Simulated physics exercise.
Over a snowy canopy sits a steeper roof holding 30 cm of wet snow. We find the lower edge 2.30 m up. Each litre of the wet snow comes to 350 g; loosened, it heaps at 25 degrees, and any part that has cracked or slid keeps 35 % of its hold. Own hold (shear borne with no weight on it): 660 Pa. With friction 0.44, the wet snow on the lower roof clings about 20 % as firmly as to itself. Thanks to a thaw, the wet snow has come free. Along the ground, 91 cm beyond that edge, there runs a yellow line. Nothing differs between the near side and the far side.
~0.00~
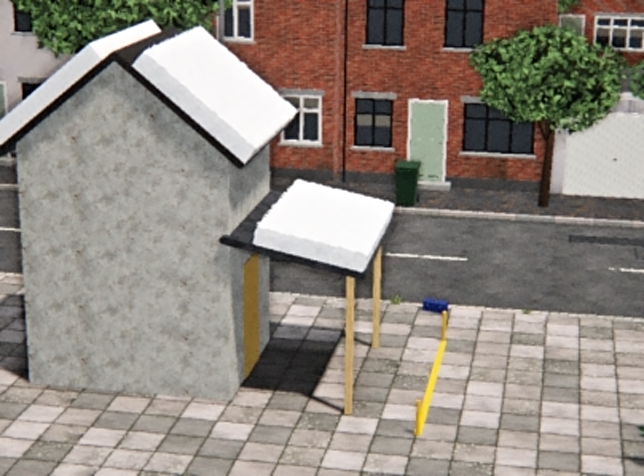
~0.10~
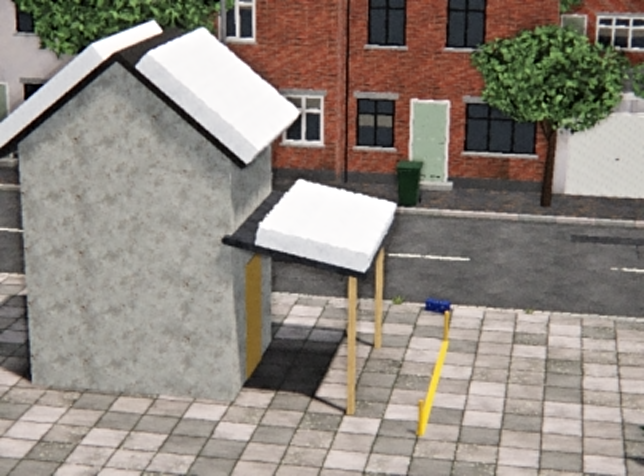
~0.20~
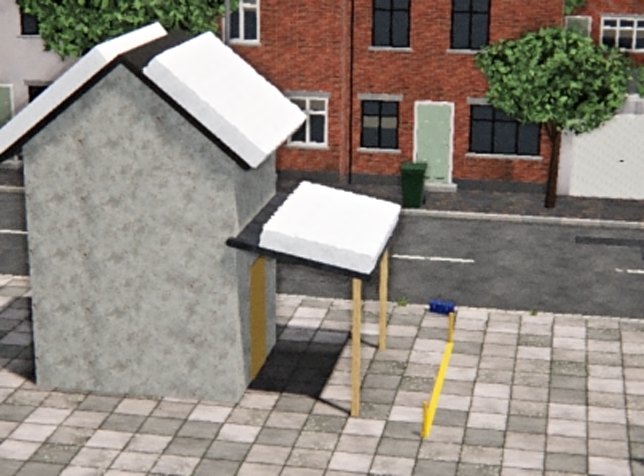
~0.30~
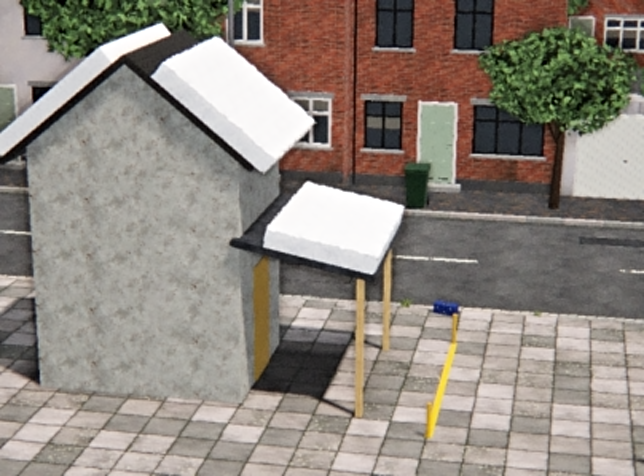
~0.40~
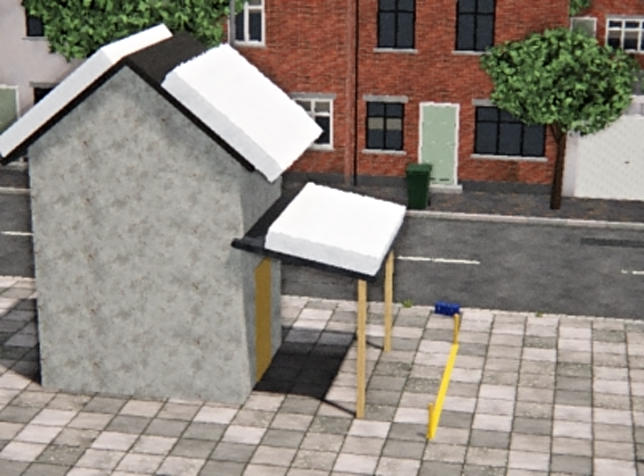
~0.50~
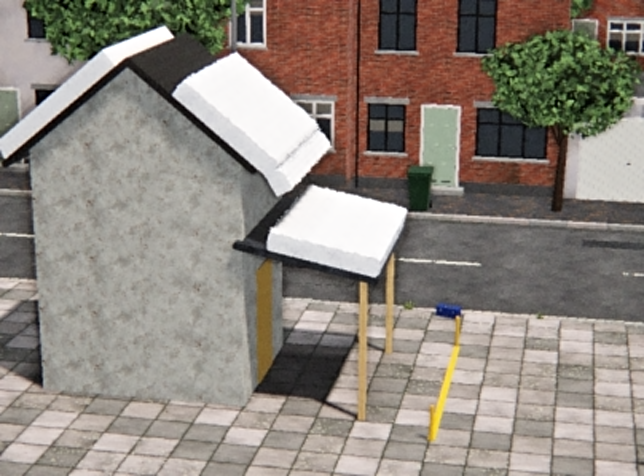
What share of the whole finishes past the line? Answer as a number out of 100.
I would say 38 per cent of the whole.
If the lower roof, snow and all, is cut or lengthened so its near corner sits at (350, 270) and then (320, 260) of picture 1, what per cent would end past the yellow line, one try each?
Try 1: Near 45 %; try 2: Near 45 %.
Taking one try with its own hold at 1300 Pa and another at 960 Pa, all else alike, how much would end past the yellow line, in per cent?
You'd see 16 percent the first time and 25 percent the second.
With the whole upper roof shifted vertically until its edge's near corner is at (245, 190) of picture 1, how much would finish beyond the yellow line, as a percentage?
12 %, roughly.
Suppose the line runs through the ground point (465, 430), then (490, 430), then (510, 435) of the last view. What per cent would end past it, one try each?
First try around 25 per cent, second around 20 per cent, third around 14 per cent.
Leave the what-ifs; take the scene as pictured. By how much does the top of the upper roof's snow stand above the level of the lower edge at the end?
Roughly 0.7 m.
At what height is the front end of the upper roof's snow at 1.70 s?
Close to 0.6 metres, I reckon.
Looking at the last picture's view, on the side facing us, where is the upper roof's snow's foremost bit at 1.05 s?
Near (362, 246), I'd say.
By 1.05 s, none is below the lower edge and 0 % is past the line.
By 1.70 s, 27 % is below the lower edge and 10 % is past the line.
By 2.35 s, 51 % is below the lower edge and 37 % is past the line.
By 3.00 s, 60 % is below the lower edge and 38 % is past the line.
By 3.50 s, at the end, 60 % is below the lower edge and 38 % is past the line.
